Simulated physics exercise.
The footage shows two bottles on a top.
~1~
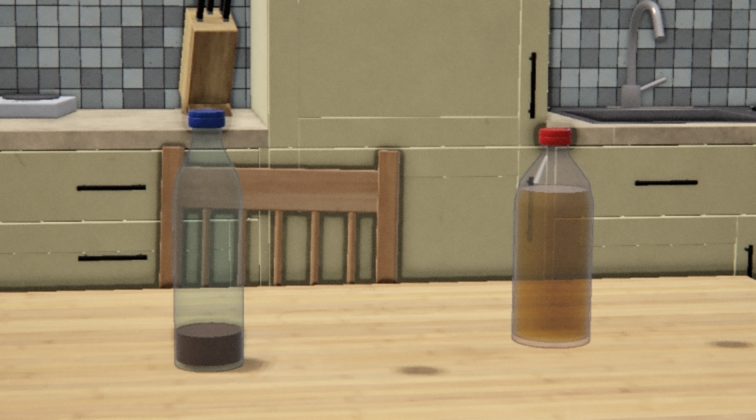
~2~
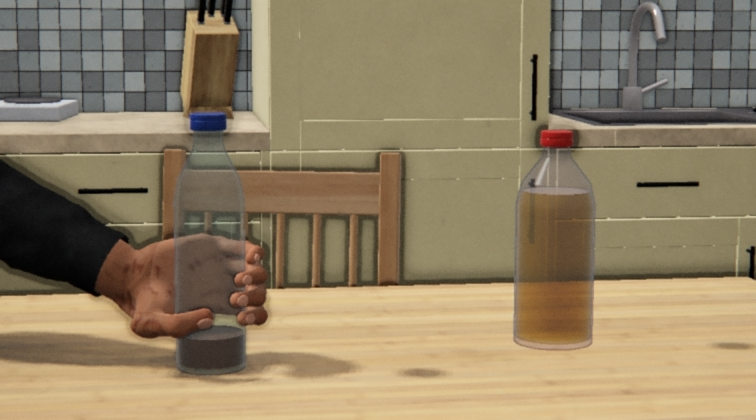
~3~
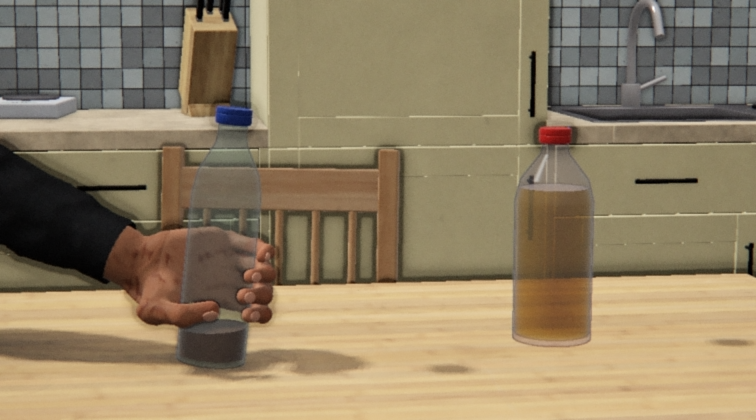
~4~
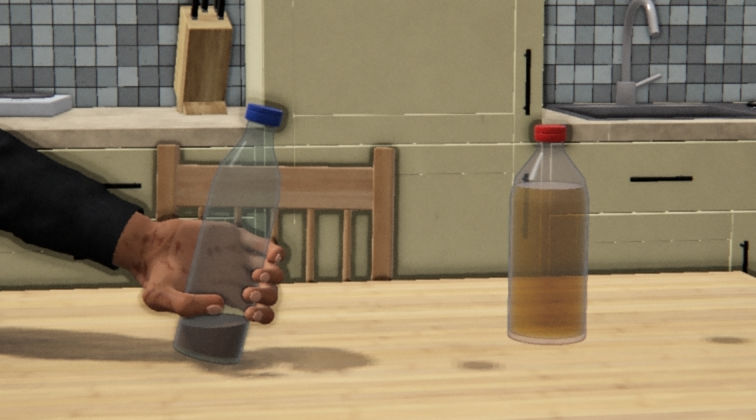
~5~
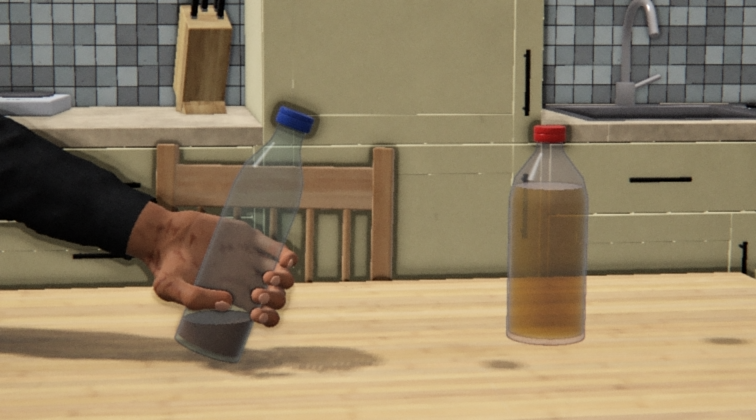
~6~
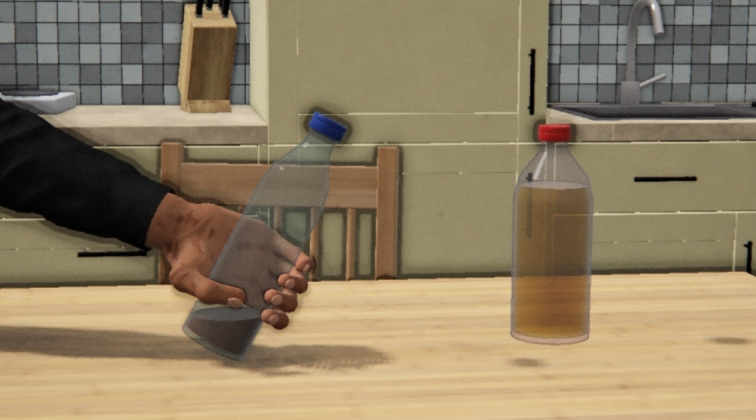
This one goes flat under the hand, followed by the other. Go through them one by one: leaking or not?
Left - not leaking, right - not leaking.
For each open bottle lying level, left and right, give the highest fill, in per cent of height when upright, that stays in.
Fill limits, first then second: 24 % and 28 %.
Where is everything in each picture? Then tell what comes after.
The first frame shows both stand upright; left bottle (208, 238) nearly empty, capped; right bottle (553, 235) about three quarters full, capped.
The second frame shows a hand takes the left bottle; left bottle nearly empty, surface at (211, 334); right bottle about three quarters full, surface at (556, 191).
In the third frame, the left bottle leans; left bottle (222, 234) nearly empty; right bottle (553, 233) about three quarters full.
In the fourth frame, the left bottle leans; left bottle nearly empty, surface at (214, 322); right bottle about three quarters full, surface at (549, 186).
In the fifth frame, the left bottle leans; left bottle (252, 230) tipped 20°; right bottle (548, 232) about three quarters full.
In the sixth frame, the left bottle leans; left bottle (272, 232) tipped 30°, capped; right bottle about three quarters full, surface at (553, 186), capped.
Next, the left bottle is nearly down; left bottle, dry at the neck.
After that, the left bottle lies flat; left bottle, dry at the neck.
Finally, both lie flat; left bottle, dry at the neck; right bottle, dry at the neck.
